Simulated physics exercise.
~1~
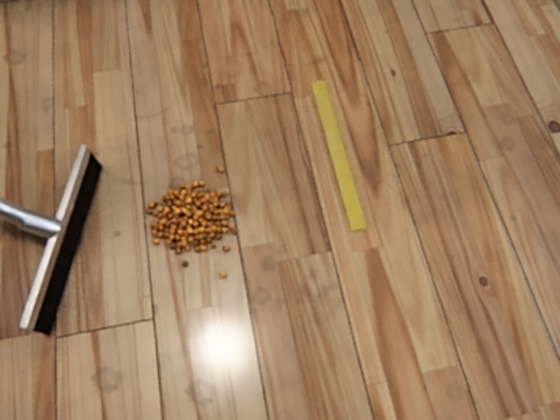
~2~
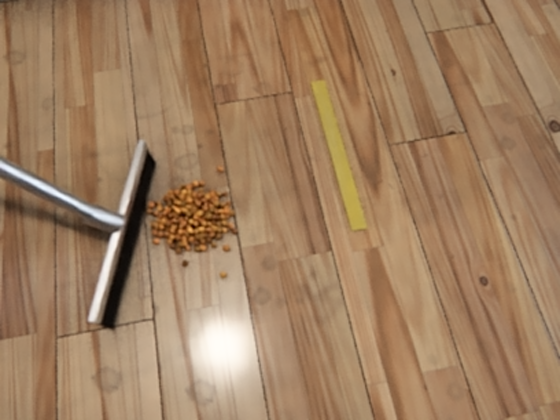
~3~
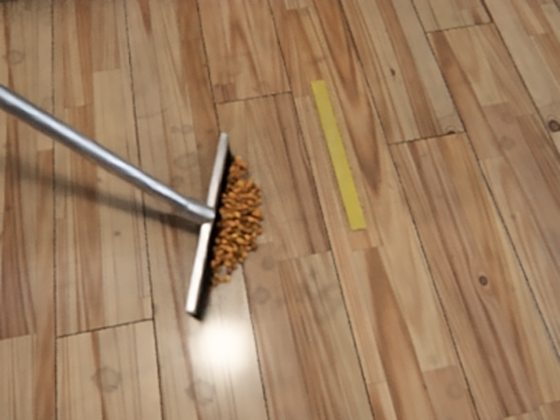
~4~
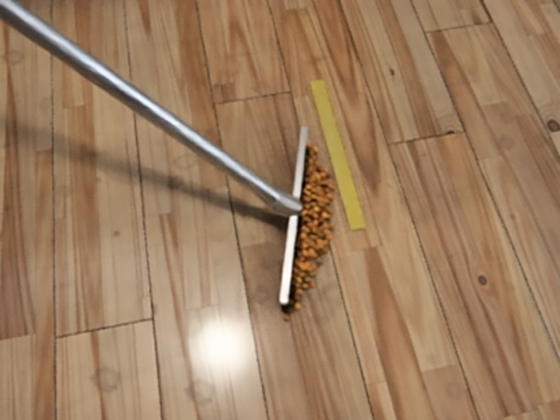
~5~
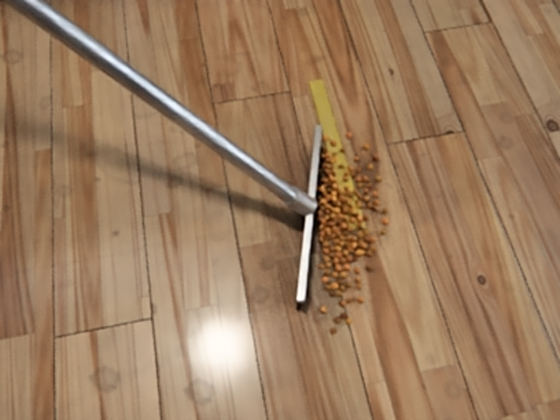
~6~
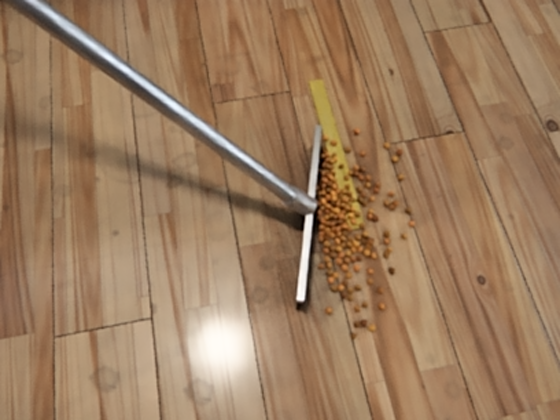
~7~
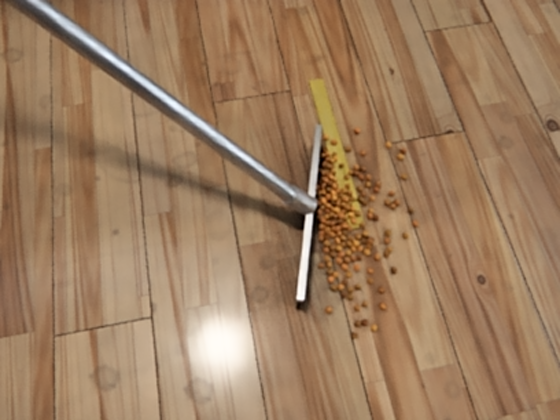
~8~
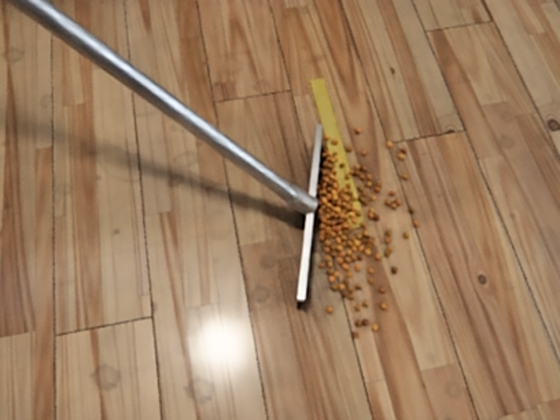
On a floor of brown wooden planks, a small heap of roasted chickpeas lies between a long-handled squeegee at the left and a flat yellow strip. The squeegee slides right, its blade closing in on the heap, which stays put at first. It then meets the chickpeas and pushes them along, squeezing them into a narrow band against the blade. Near the strip the blade stops, and the chickpeas spill onward and spread out. At the end the squeegee rests beside the scattered chickpeas, some on or just past the strip, but most elsewhere.
